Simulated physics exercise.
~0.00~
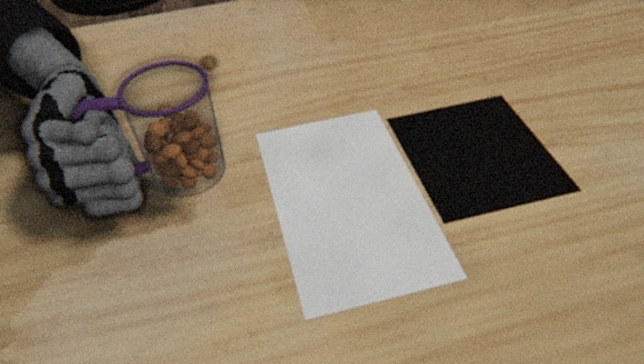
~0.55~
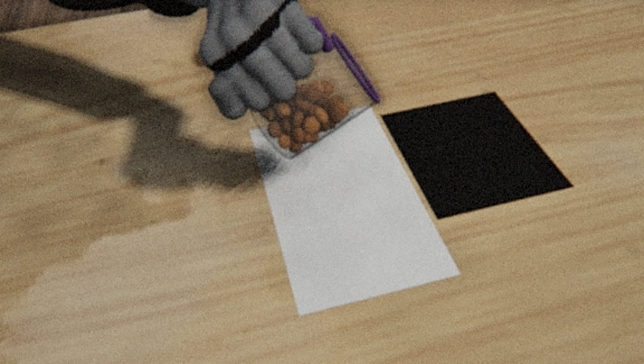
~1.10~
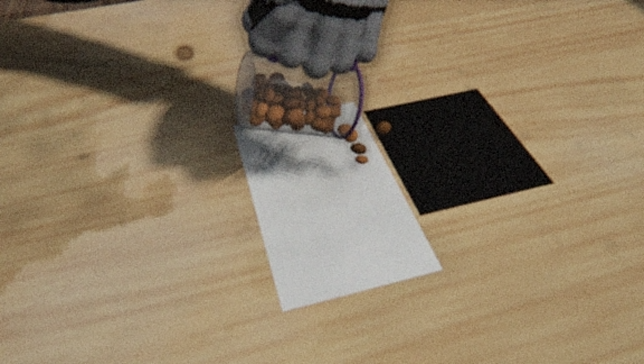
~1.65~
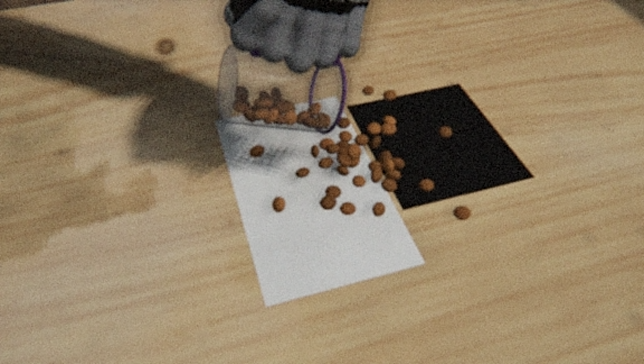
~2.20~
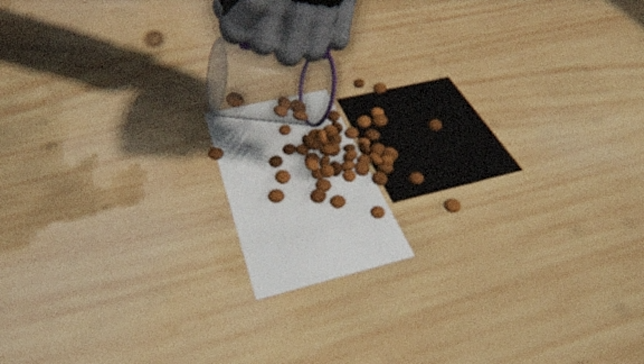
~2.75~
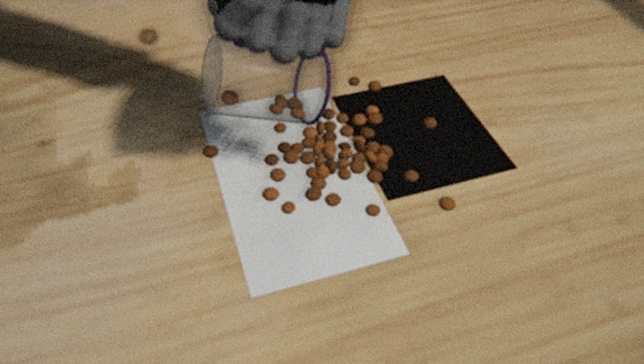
Gloved hand tipping a clear cup of brown kibble, spilling pieces mostly across a white mat and partly onto a black one.
